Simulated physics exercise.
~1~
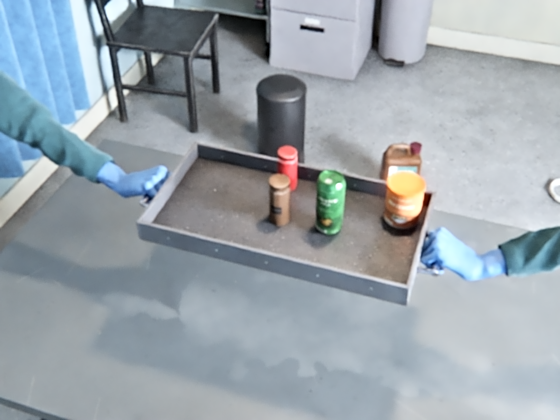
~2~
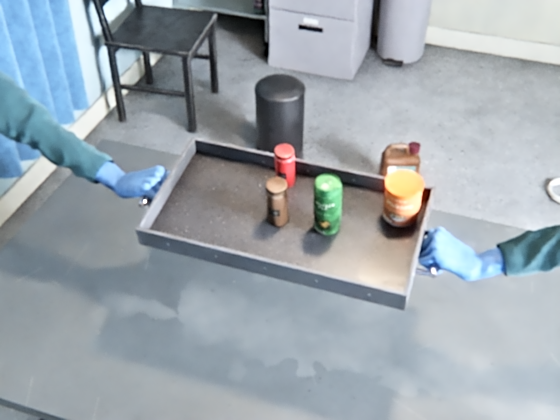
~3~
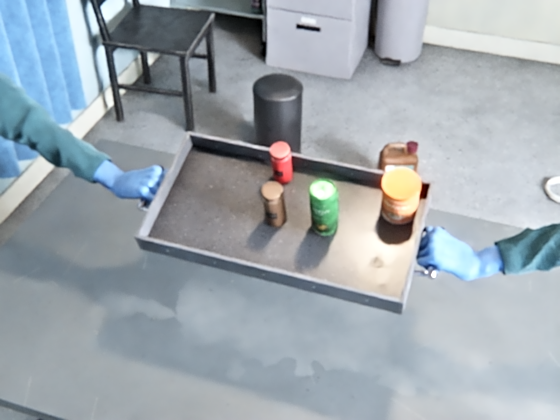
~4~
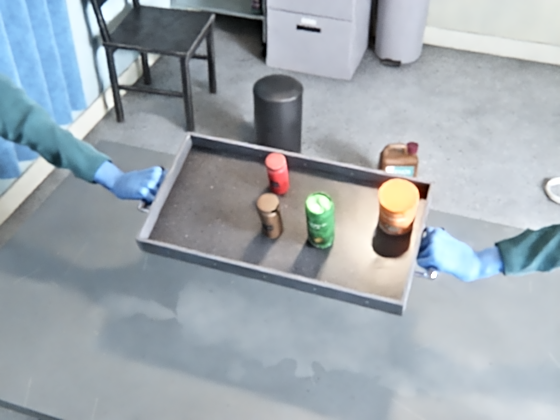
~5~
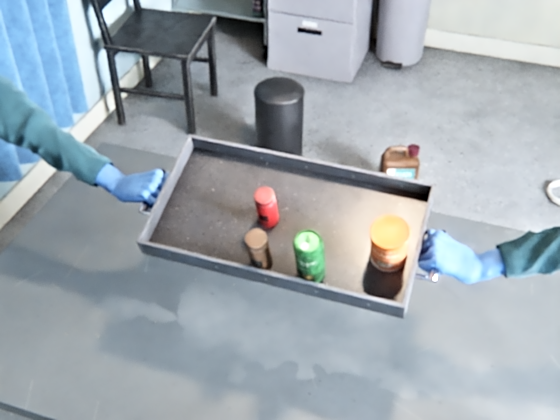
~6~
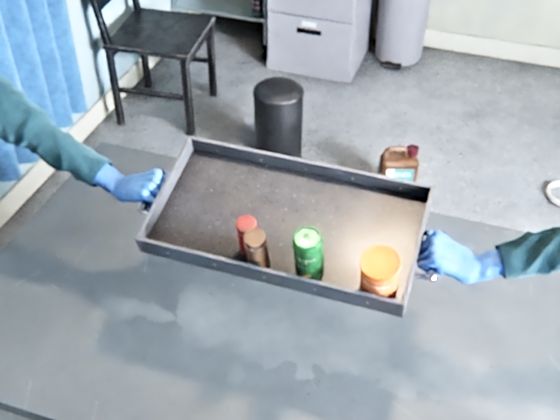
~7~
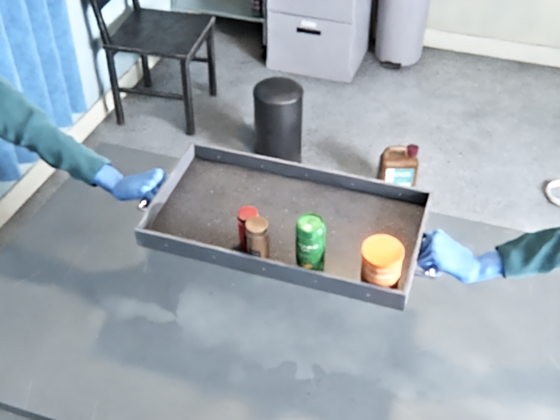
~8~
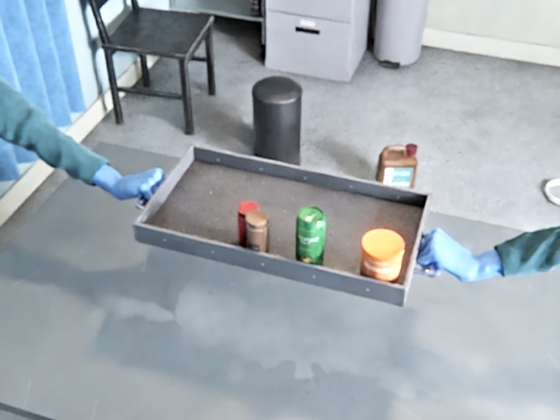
A dark rectangular tray is held by two blue-gloved hands, one at each end, above a grey table, seen from above in a room with a black chair, a black bin and pale drawers behind. On it stand a red shaker, a brown shaker, a green can and, at the right, an orange tin. The hands tip the tray's near edge down, and the four items lean and begin sliding toward it. They gather along the near rim, the red shaker beside the brown one. The tray then levels, leaving all four upright near that rim.
